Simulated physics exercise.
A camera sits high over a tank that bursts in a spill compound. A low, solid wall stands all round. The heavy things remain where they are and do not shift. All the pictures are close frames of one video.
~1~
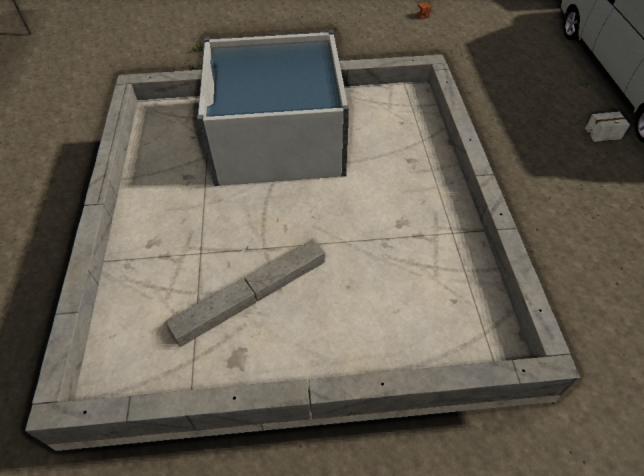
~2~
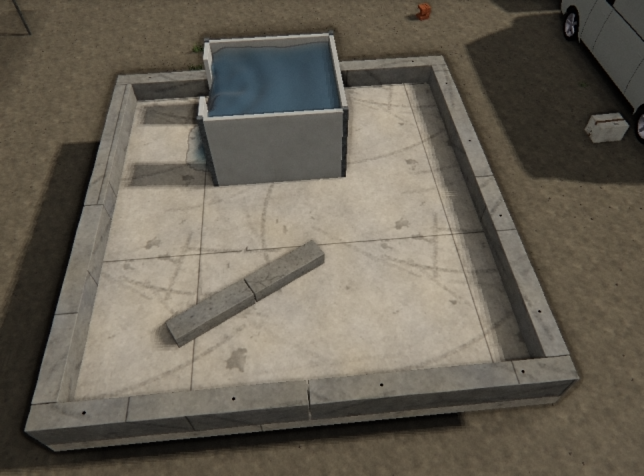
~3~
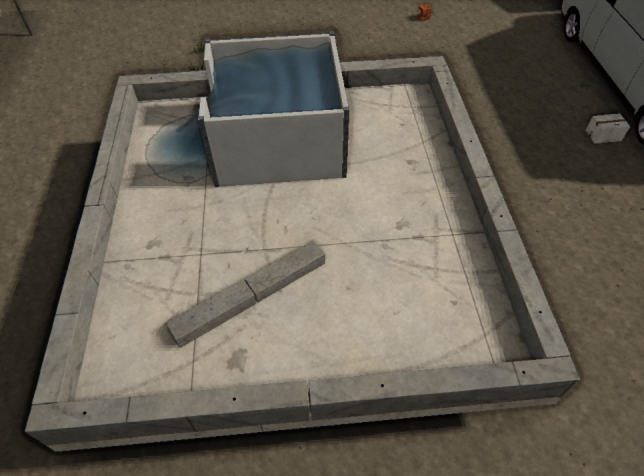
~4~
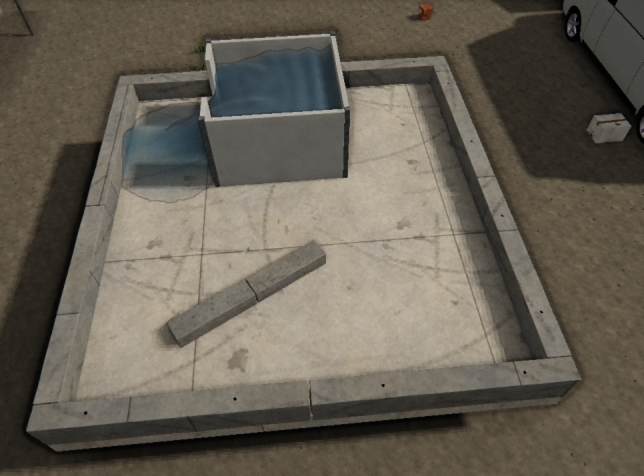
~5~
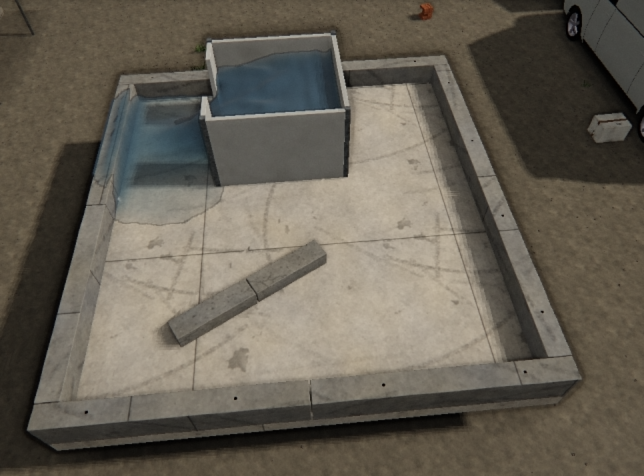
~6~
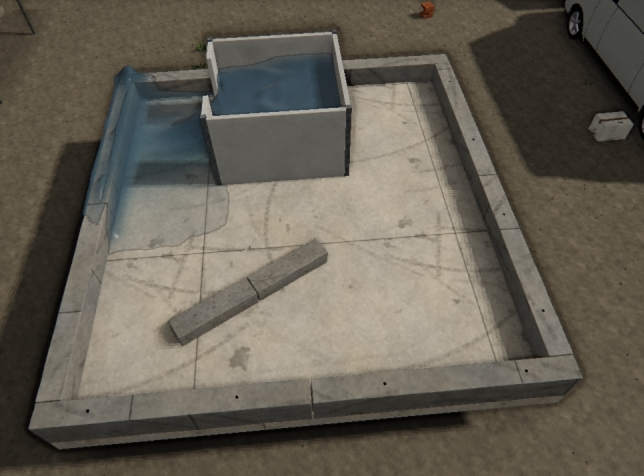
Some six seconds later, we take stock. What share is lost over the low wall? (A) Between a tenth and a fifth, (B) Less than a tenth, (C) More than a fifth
A.
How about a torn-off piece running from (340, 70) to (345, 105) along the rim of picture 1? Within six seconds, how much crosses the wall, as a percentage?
Estimate: Some 10 in a hundred.
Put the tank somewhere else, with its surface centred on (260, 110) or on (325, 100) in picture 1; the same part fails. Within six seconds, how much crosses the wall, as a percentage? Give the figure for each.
About 14 and 8 per cent.
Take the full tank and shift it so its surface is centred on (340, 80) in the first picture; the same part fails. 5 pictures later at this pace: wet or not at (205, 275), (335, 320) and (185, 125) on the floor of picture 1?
First drenched, then left untouched, and last drenched.
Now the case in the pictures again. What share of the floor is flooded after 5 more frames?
I'd guess some 30 per cent.
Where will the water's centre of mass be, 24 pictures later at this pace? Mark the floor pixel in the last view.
Centre point: Around (245, 189).
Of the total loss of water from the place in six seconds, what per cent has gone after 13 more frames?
Around 95 percent.
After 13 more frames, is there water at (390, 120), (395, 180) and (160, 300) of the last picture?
First spot spared, second spot spared, third spot swamped.
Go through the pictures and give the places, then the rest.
The tank at (272, 78) is whole and still, in the first frame.
Water pours out at (216, 123) and has run to (200, 166), in the second frame.
Water pours out at (217, 125) and has run to (151, 150), in the third frame.
The front is at (124, 179), out from the gap at (219, 126), in the fourth frame.
The front is at (117, 216), out from the gap at (219, 126), in the fifth frame.
The front is at (111, 249), out from the gap at (220, 125), in the sixth frame.
A moment on, water covers 25 % of the floor; the low wall has let 3 % over.
Next, water covers 30 % of the floor; the low wall has let 7 % over.
Then, water covers 40 % of the floor; the low wall has let 15 % over.
Later, water covers 70 % of the floor; the low wall has let 16 % over.
In the end, water covers 80 % of the floor; the low wall has let 16 % over.
